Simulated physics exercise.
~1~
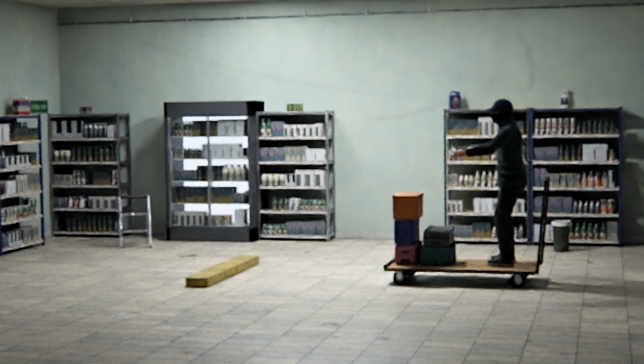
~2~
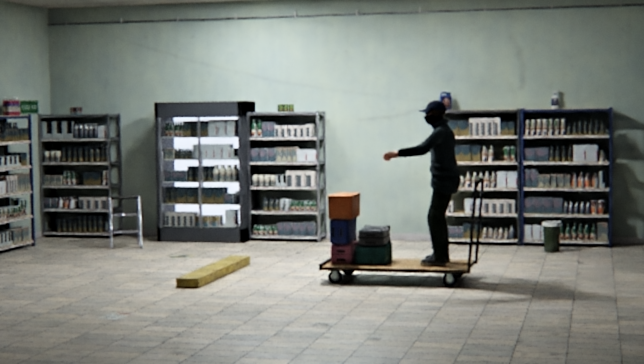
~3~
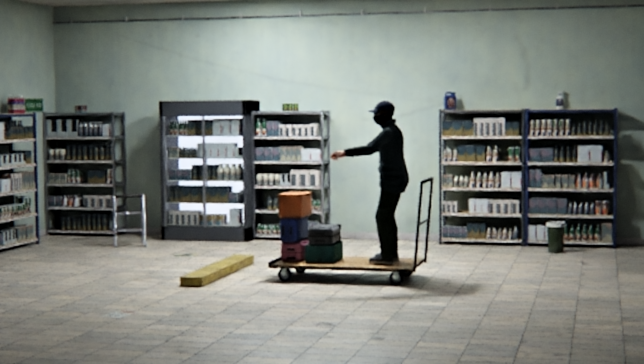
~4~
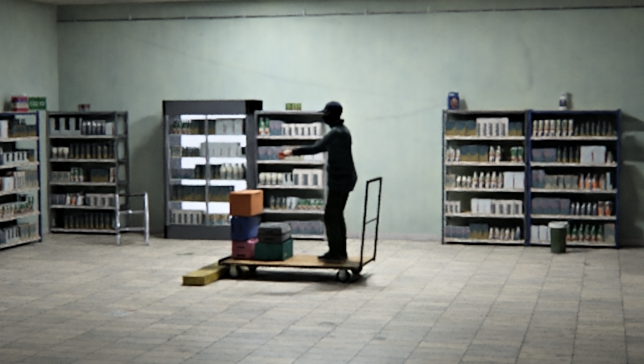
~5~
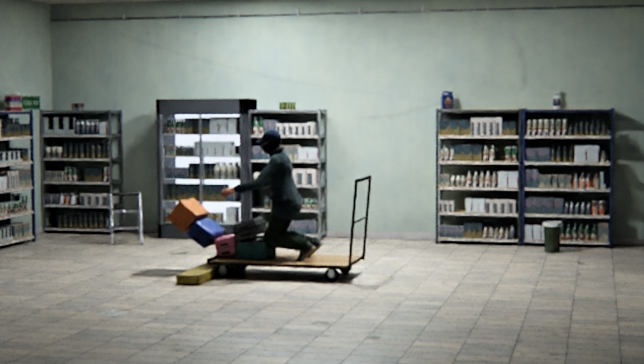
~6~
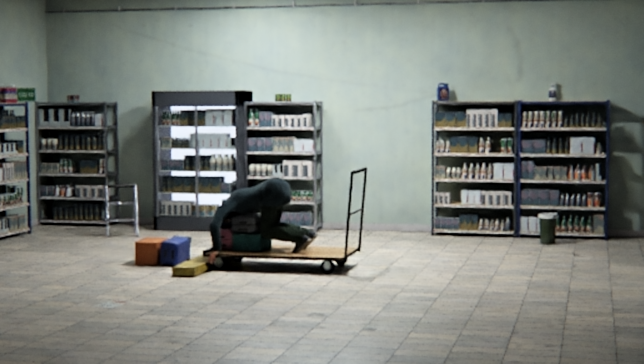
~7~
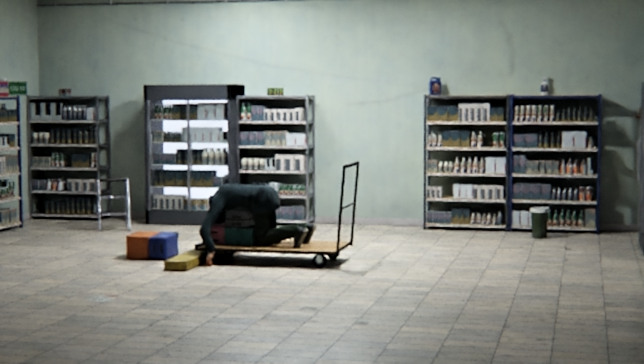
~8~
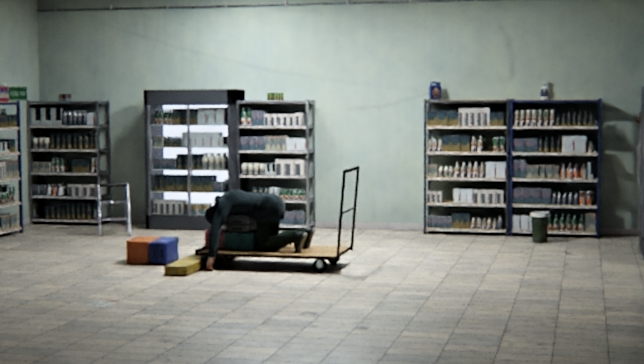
A dark figure riding a cart stops at a kerb and crumples as boxes tumble off.
